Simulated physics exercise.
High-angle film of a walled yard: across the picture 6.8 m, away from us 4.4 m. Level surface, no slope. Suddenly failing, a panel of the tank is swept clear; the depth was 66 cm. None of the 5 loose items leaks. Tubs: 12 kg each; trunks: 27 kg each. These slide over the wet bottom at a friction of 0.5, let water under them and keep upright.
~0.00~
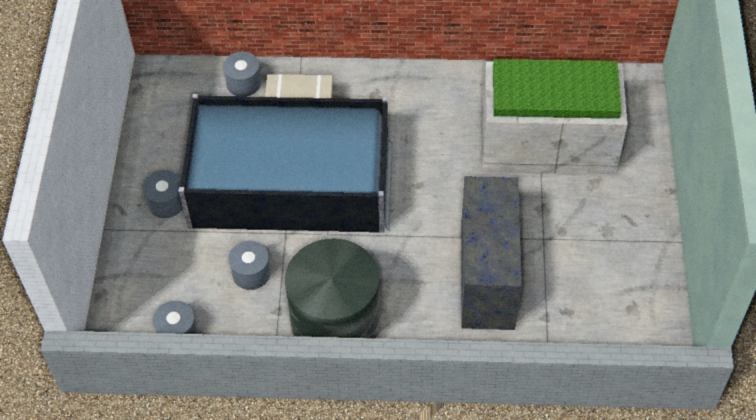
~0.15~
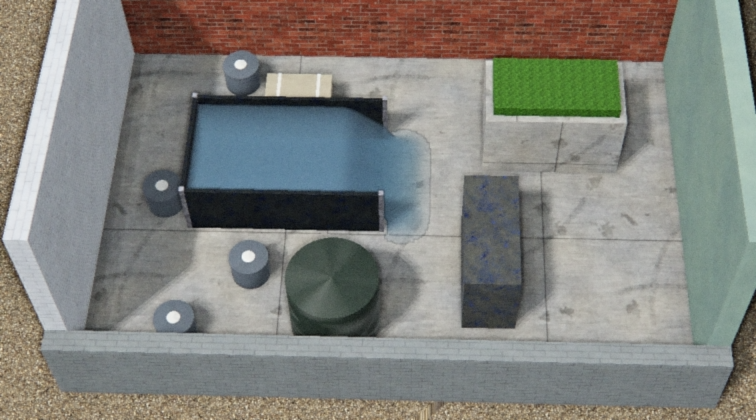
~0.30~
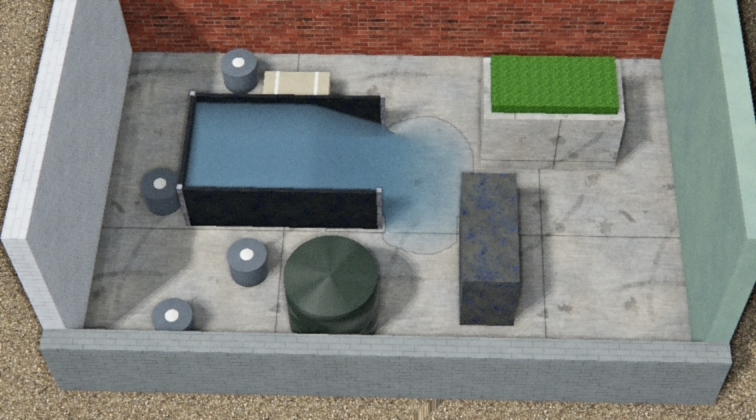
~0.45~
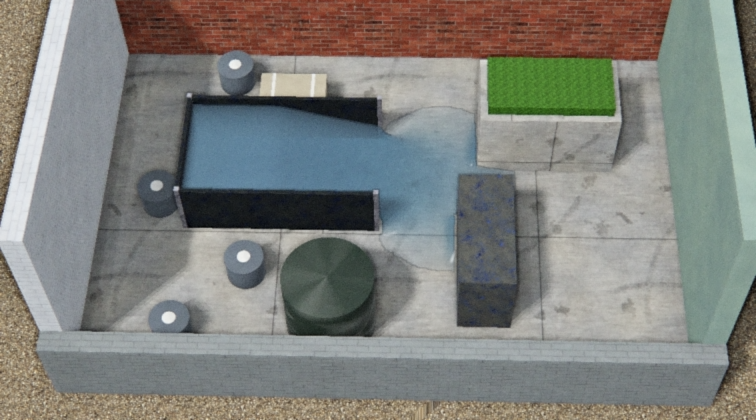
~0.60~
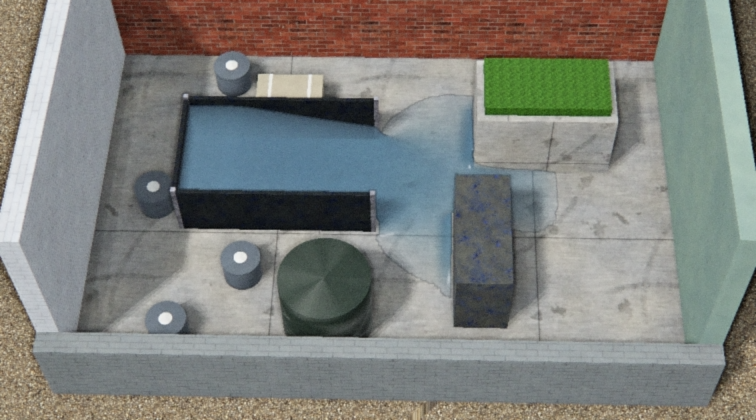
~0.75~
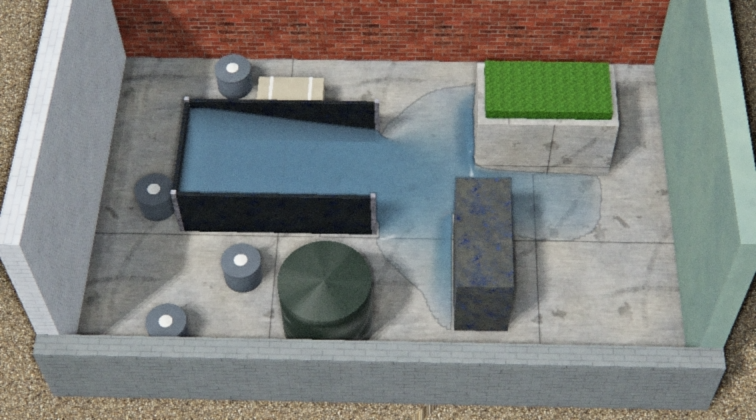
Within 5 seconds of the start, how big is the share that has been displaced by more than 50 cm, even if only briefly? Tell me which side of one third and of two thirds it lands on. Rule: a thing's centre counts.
It lands below one third.
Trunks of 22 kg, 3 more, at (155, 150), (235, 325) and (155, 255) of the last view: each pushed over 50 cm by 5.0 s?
Well, in turn they are below that, below that and below that.
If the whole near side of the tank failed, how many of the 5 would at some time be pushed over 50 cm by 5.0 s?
4.
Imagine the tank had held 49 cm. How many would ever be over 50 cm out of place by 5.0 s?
So the tally would be 0.
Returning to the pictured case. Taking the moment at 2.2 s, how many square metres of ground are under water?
That flooded area is roughly 16 m2.
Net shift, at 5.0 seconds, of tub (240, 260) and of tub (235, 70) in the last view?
First: 0 cm. Second: 60 cm.
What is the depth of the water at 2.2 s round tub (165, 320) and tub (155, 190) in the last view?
Roughly 0 and 0 cm.
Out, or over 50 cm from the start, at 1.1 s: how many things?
Result: 0.
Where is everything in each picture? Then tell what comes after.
In the first frame, a tub at (162, 186) rests on the ground; a tub at (173, 318) rests on the ground; water covers 2.9 m2; 0 of 5 have shifted.
In the second frame, a tub at (162, 186) rests on the ground; a tub at (173, 318), on the bottom; 3.6 m2 under water; 0 of 5 have shifted.
In the third frame, a tub at (160, 184) rests on the ground; a tub at (172, 316), on the bottom; 4.6 m2 under water; 0 of 5 have shifted.
In the fourth frame, a tub at (157, 186), on the bottom; a tub at (169, 318), on the bottom; 5.5 m2 under water; 0 of 5 have shifted.
In the fifth frame, a tub at (153, 187), on the bottom; a tub at (165, 319) rests on the ground; water covers 6.2 m2; 0 of 5 have shifted.
In the sixth frame, a tub at (154, 189) rests on the ground; a tub at (166, 321), on the bottom; water covers 7.0 m2; 0 of 5 have shifted.
After 1.1 s 0 of 5 are over 50 cm from their spots; 0 afloat.
After 2.2 s 0 of 5 are over 50 cm from their spots; 0 afloat.
After 3.5 s 0 of 5 are over 50 cm from their spots; 0 afloat.
After 5.0 s 1 of 5 are over 50 cm from their spots, and 1 have been at some point; 0 afloat.
